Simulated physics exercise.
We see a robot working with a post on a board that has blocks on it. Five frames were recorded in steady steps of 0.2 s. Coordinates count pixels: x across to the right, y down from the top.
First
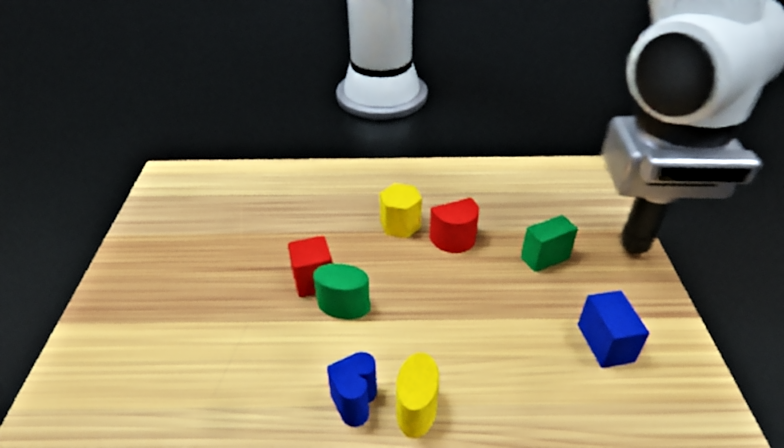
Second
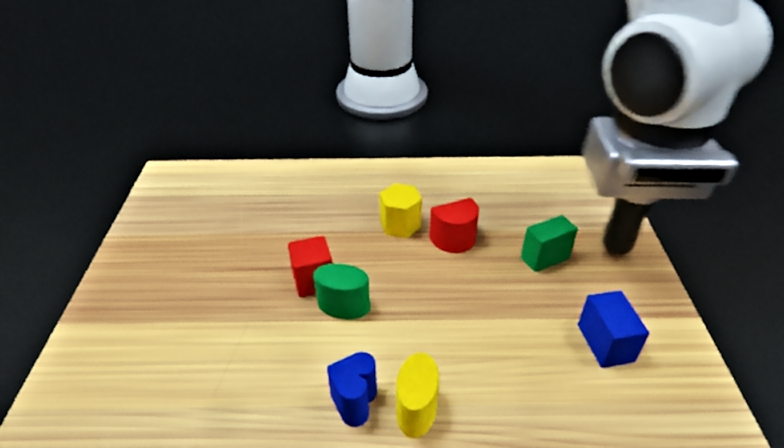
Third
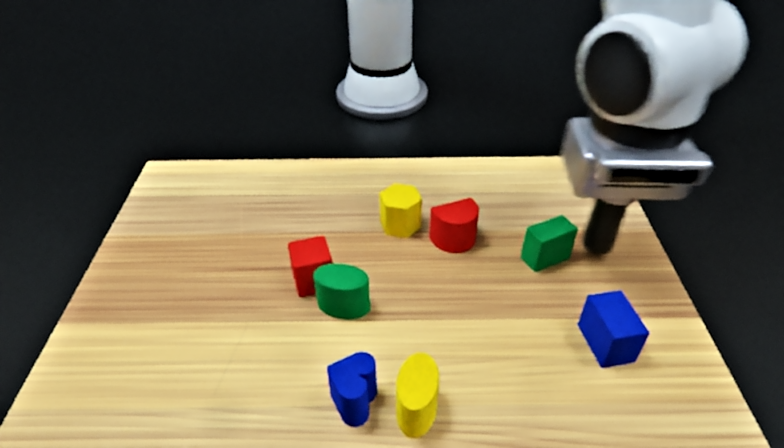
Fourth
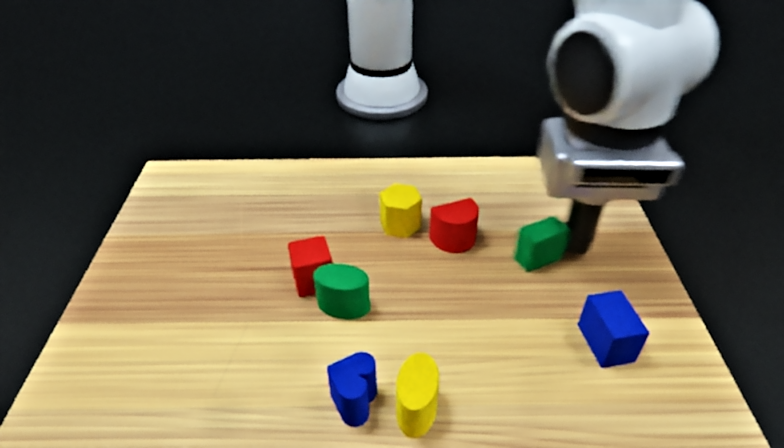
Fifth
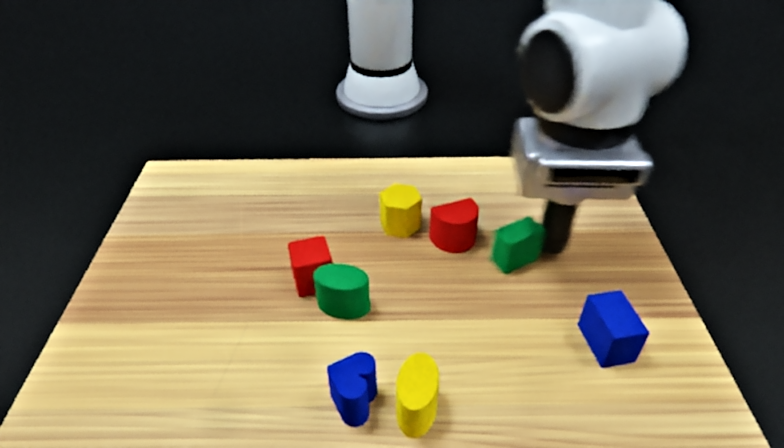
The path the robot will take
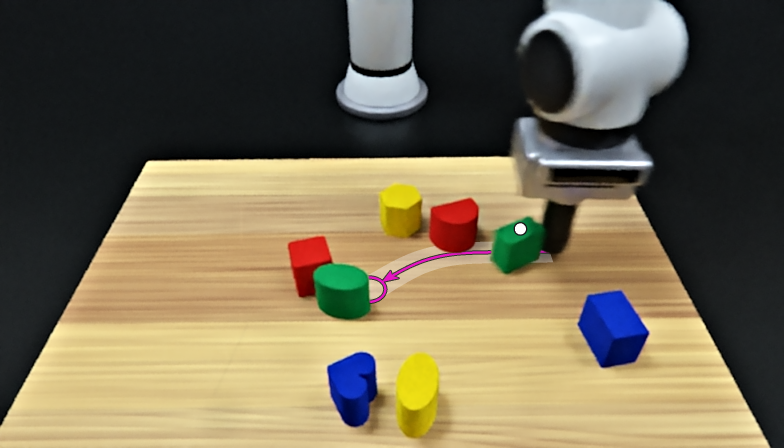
On a light wooden board scattered with red, green, blue and yellow blocks, a white robot arm moves its dark post left from the right side, meets the green oblong block, and pushes it a short way left.
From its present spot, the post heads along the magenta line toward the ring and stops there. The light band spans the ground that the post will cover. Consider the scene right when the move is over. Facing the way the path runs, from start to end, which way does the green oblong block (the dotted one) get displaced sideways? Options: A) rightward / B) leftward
The answer is B.
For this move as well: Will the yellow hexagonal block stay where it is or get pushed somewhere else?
Displaced.
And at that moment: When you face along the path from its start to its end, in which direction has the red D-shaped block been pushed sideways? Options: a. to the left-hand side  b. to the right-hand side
My answer is option b.
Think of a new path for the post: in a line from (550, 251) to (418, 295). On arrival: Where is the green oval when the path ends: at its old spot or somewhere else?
Here's my answer: The green oval remains in position.
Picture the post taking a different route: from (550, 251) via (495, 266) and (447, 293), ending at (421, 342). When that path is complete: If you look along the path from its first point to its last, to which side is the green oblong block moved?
It shifts rightward.
The drawn path runs from (550, 251) by way of (486, 252) and (423, 261) to (369, 289); the dot is on the green oblong block.
What follows on the original path. One third of the way, post (486, 246); green oblong block (458, 237).
Two thirds of the way, post (423, 254); yellow hexagonal block (391, 189), turned 30° anticlockwise; red D-shaped block (428, 204), turned 55° clockwise; green oblong block (411, 259), turned 55° anticlockwise.
At the end, post (369, 283); green oval (337, 277); yellow hexagonal block (391, 189), turned 30° anticlockwise; red D-shaped block (428, 204), turned 55° clockwise; green oblong block (394, 283), turned 95° anticlockwise.
